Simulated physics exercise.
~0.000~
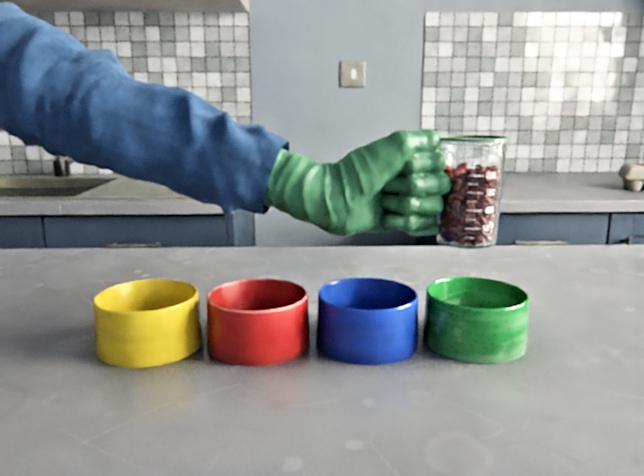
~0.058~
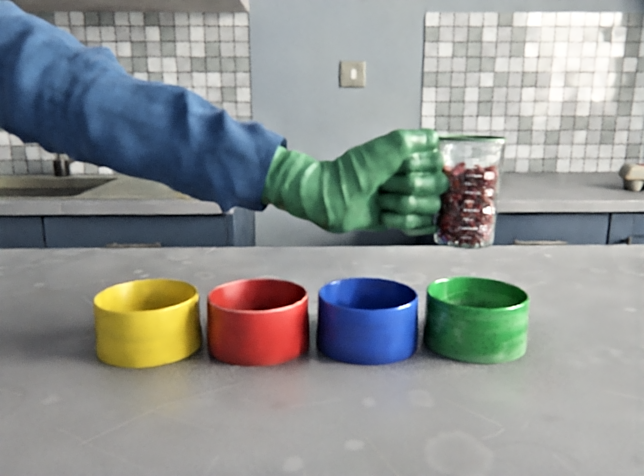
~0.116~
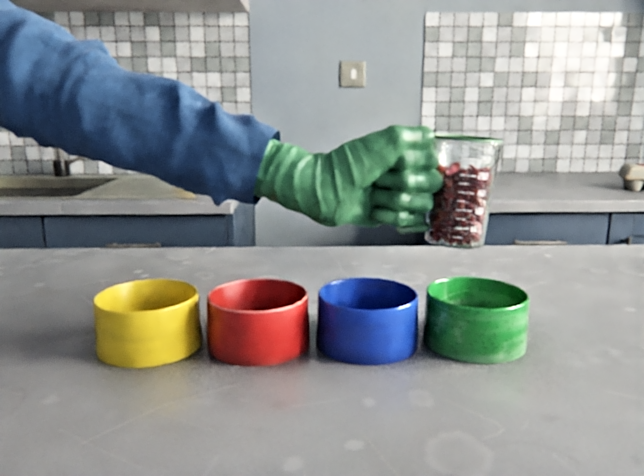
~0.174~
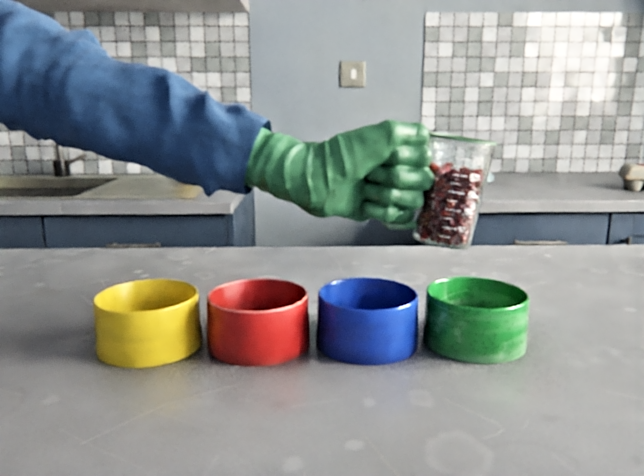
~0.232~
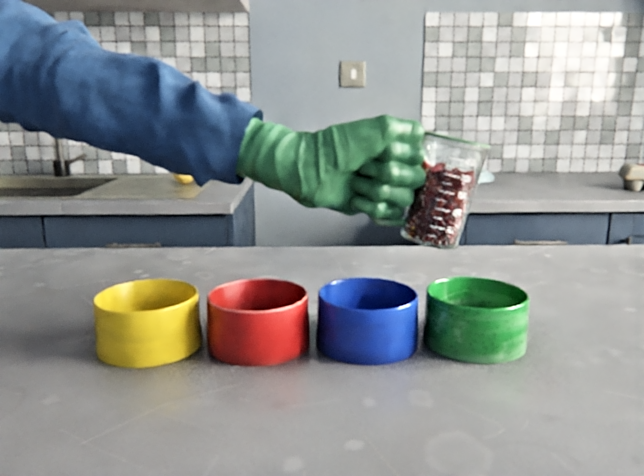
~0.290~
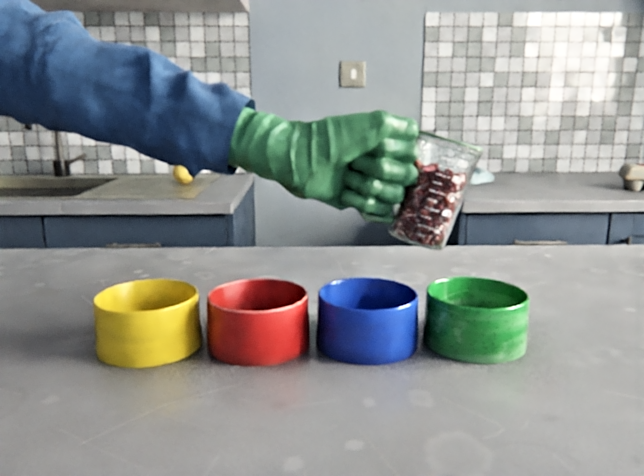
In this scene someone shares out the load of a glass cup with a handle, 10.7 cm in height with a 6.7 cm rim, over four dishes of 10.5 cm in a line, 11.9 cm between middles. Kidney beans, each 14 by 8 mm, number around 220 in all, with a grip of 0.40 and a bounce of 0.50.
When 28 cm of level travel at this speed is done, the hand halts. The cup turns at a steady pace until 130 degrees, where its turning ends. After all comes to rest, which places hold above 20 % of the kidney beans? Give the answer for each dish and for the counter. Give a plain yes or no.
Red - yes, blue - no, green - no, yellow - no, counter - no.
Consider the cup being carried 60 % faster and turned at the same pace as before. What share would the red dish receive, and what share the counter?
Shares - red 100, counter 0.
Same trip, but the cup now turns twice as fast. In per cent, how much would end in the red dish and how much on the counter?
Then red ends at 0 and the counter at 0.
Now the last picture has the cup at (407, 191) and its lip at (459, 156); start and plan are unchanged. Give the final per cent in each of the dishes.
Then red 100, blue 0, green 0, and yellow 0.
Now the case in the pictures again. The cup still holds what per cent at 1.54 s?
Somewhere near 95 per cent of the load.
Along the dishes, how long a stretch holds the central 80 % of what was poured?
I'd estimate close to 6 cm.
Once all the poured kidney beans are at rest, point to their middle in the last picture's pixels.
Est. centre at rest: (264, 327) px.
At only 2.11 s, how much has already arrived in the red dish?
Roughly 95 %.
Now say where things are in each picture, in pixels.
In the first frame, cup at (469, 191), tilt 0 degrees, lip at (505, 138), moved 0.0 cm; middle of the pieces at (473, 199); green dish at (477, 292); blue dish at (368, 293); red dish at (258, 294); yellow dish at (147, 295).
In the second frame, cup at (467, 191), tilt 1 degrees, lip at (503, 139), moved 0.2 cm; middle of the pieces at (471, 199).
In the third frame, cup at (460, 191), tilt 4 degrees, lip at (499, 141), moved 0.9 cm; middle of the pieces at (464, 200).
In the fourth frame, cup at (451, 191), tilt 8 degrees, lip at (493, 143), moved 1.9 cm; middle of the pieces at (454, 200).
In the fifth frame, cup at (442, 191), tilt 12 degrees, lip at (487, 146), moved 2.9 cm; middle of the pieces at (444, 200).
In the sixth frame, cup at (432, 191), tilt 16 degrees, lip at (480, 150), moved 3.8 cm; middle of the pieces at (434, 200); green dish at (477, 292); blue dish at (368, 293); red dish at (258, 294); yellow dish at (147, 295). Its pace works out near 70 degrees a second; the hand travels 17 cm a second.
Then, at 1.04 s, tilt 69 degrees; cup holds 100 %.
Then, at 1.54 s, tilt 105 degrees; cup holds 95 %.
After 2.11 s, tilt 130 degrees; cup holds 0 %, red 95 %.
At rest (2.6 s), red 95 %, blue 0 %, green 0 %, yellow 0 %, counter 0 %.
